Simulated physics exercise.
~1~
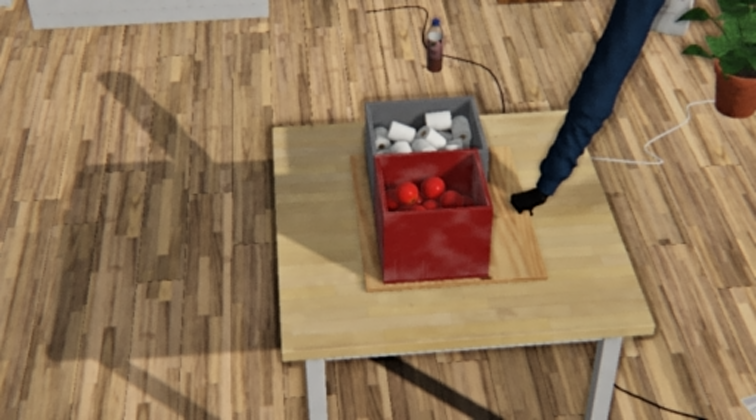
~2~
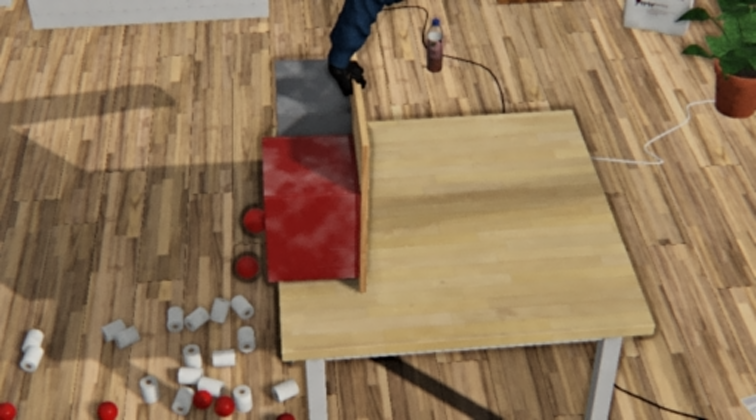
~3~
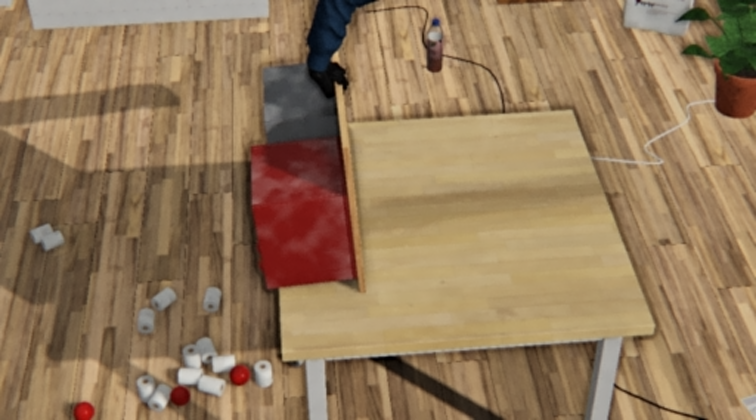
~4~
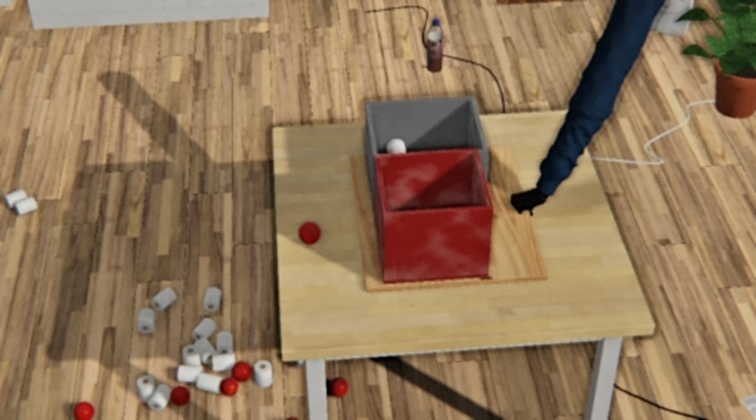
At the start, a red tote of tomatoes and a grey tote of white paper rolls sit side by side on a plywood board on a table, with a dark-sleeved arm at the board's right edge. The arm tips the board up to the left until it stands upright, and tomatoes and rolls spill onto the floor. The board leans slightly further over, with the totes on their sides. It is then laid flat again, the arm back at the right. The red tote looks nearly empty, a white roll shows in the grey one, and a tomato rests on the table.
